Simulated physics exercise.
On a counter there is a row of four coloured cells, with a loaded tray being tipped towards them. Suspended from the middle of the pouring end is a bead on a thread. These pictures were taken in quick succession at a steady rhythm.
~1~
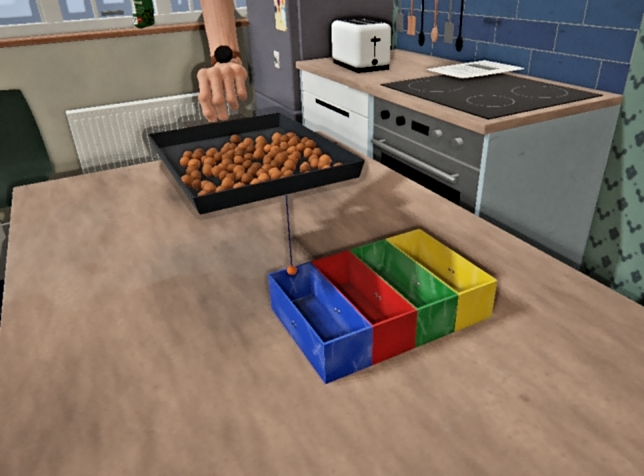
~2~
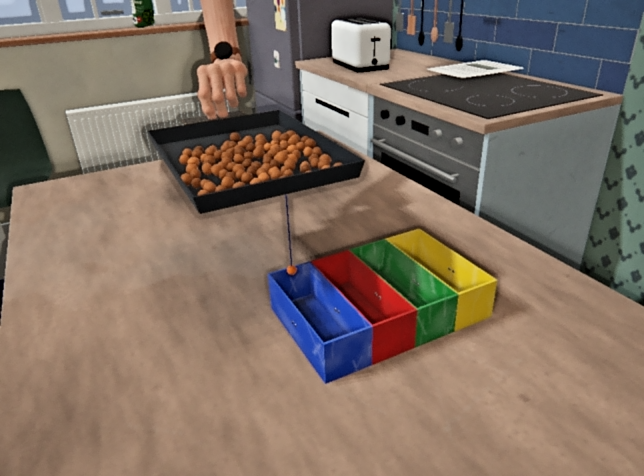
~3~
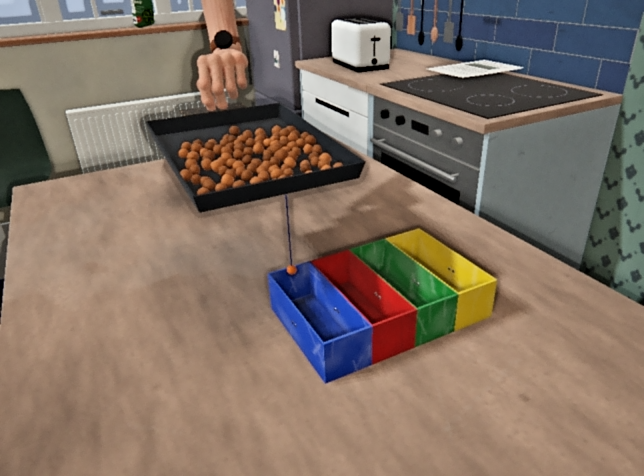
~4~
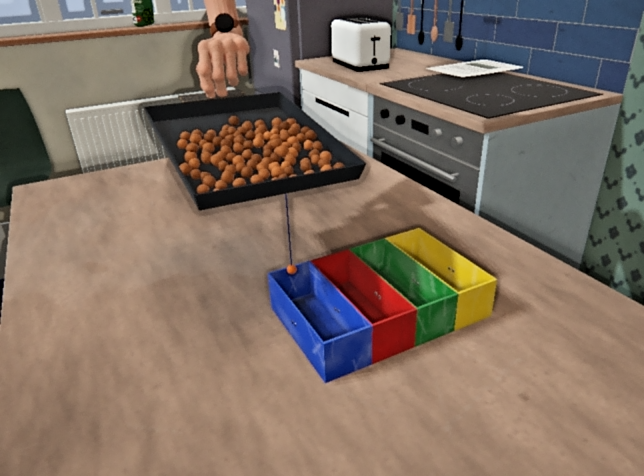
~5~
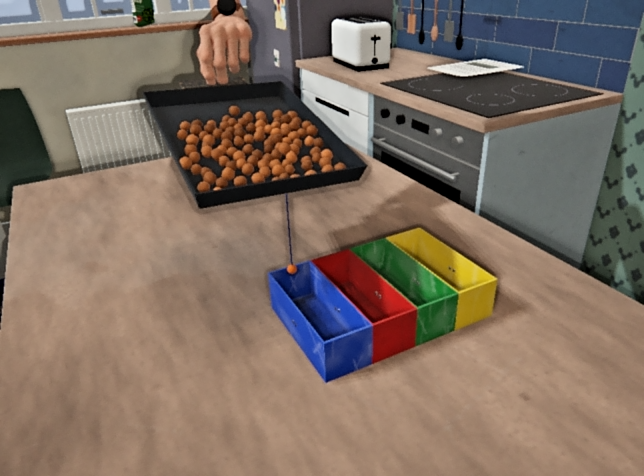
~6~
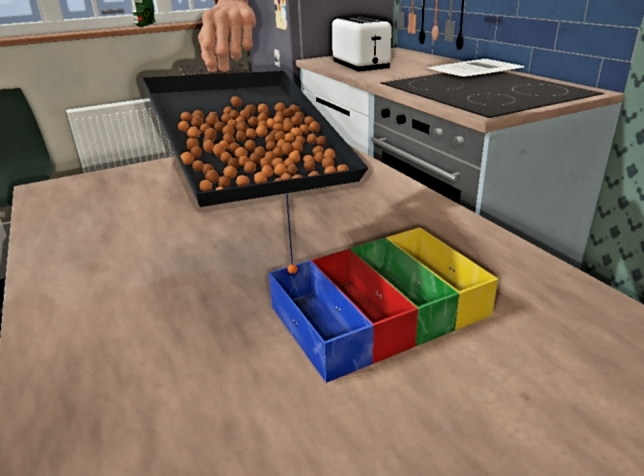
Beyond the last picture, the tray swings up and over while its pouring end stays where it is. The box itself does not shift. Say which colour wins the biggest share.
Red wins the biggest share.
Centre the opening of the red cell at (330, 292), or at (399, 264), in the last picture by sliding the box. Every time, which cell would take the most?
So the first one goes to the green one and the second to the blue cell.
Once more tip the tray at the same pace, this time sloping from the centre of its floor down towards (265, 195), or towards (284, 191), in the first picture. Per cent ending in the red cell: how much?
In order, 10 in a hundred and 30 in a hundred.
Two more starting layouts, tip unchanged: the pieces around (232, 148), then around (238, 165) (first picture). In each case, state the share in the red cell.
First case: Close to 50 %; second case: Close to 30 %.
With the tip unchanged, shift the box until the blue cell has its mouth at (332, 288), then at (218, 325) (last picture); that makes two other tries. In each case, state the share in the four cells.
Near 80 and 80 percent respectively.
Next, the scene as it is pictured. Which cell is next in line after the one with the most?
Behind the top one comes blue.
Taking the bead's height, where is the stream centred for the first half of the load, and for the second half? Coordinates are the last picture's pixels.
Around (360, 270) at first; around (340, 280) after that.
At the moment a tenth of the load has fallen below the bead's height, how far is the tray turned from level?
110 degrees.
Shortly afterwards, tray tipped steeply; the whole lot on the tray.
Next, tray tipped past a quarter turn; all but a few on the tray; only a few in the red cell; only a few in the green cell.
Some moments later, tray tipped past a quarter turn; near a third in the red cell; near a quarter in the blue cell; near a quarter in the green cell; a little falling or outside the box.
In the end, tray tipped past a quarter turn; near a third in the red cell; near a quarter in the blue cell; near a quarter in the green cell; none at all in the yellow cell; a little outside the box.
